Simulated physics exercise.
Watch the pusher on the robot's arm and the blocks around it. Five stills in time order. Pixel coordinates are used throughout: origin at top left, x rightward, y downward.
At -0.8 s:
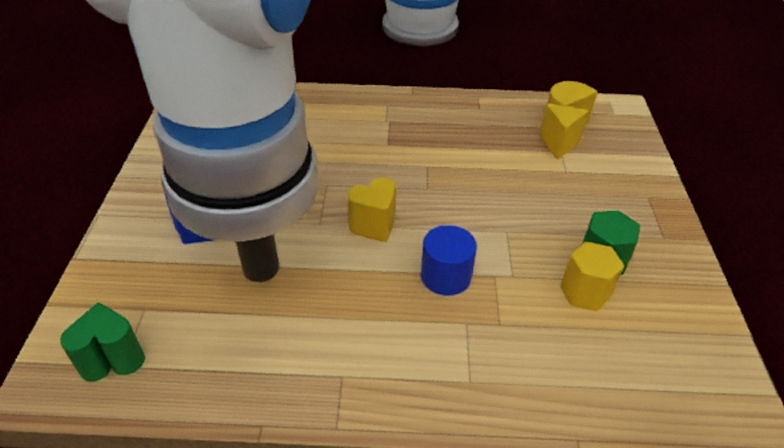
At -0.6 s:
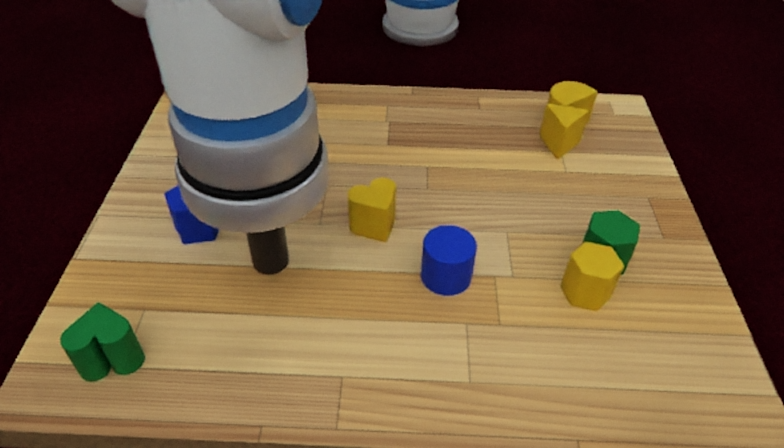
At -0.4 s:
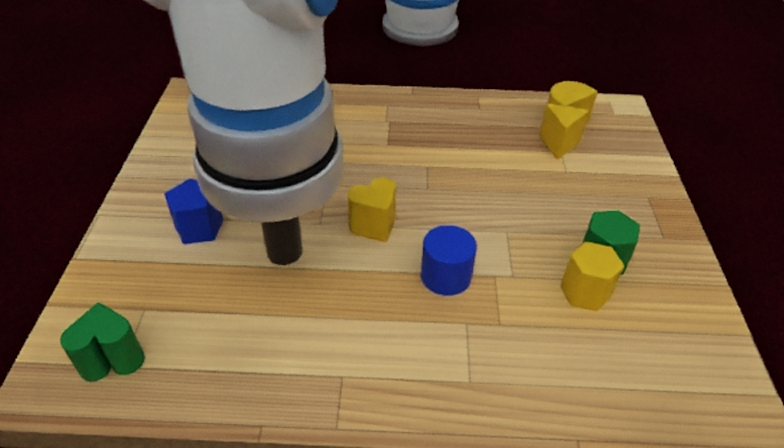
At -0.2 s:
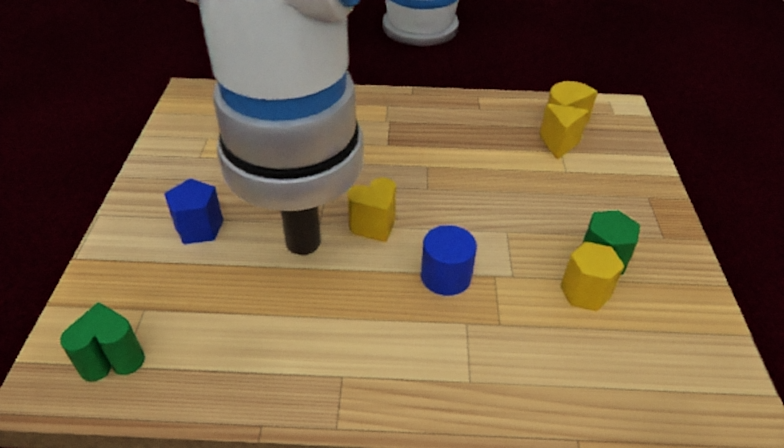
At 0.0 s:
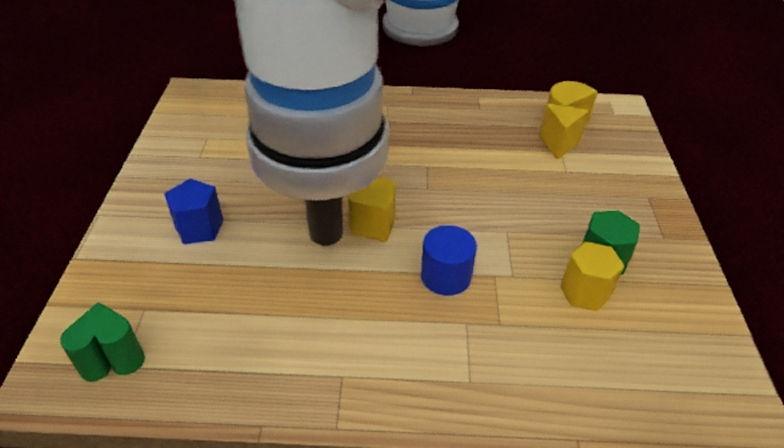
A pale wooden board against a dark red background is seen from above at an angle by a still camera. A white and grey robot arm with blue bands holds a black pusher at left, among a blue pentagonal block, yellow heart, blue cylinder and green heart, with yellow and green blocks at right. The arm glides slightly right and away, uncovering the blue pentagonal block and nearing the yellow heart, while every block stays still.
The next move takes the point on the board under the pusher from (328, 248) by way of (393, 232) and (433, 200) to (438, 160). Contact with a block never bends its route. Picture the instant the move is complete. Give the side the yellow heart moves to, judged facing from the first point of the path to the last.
Toward the left.
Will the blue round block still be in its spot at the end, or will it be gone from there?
The result: It stays put.
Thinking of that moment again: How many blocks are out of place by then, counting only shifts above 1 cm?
My best guess is that a single block moves over 1 cm.
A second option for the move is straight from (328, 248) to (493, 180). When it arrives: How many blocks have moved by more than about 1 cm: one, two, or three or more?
My prediction: One block.
The first path, step by step. One third of the way, pusher (393, 218); yellow heart (411, 177), turned 15° anticlockwise.
Two thirds of the way, pusher (434, 185); yellow heart (443, 144), turned 30° anticlockwise.
At the end, pusher (439, 147); yellow heart (460, 115), turned 20° clockwise; blue round block unmoved.
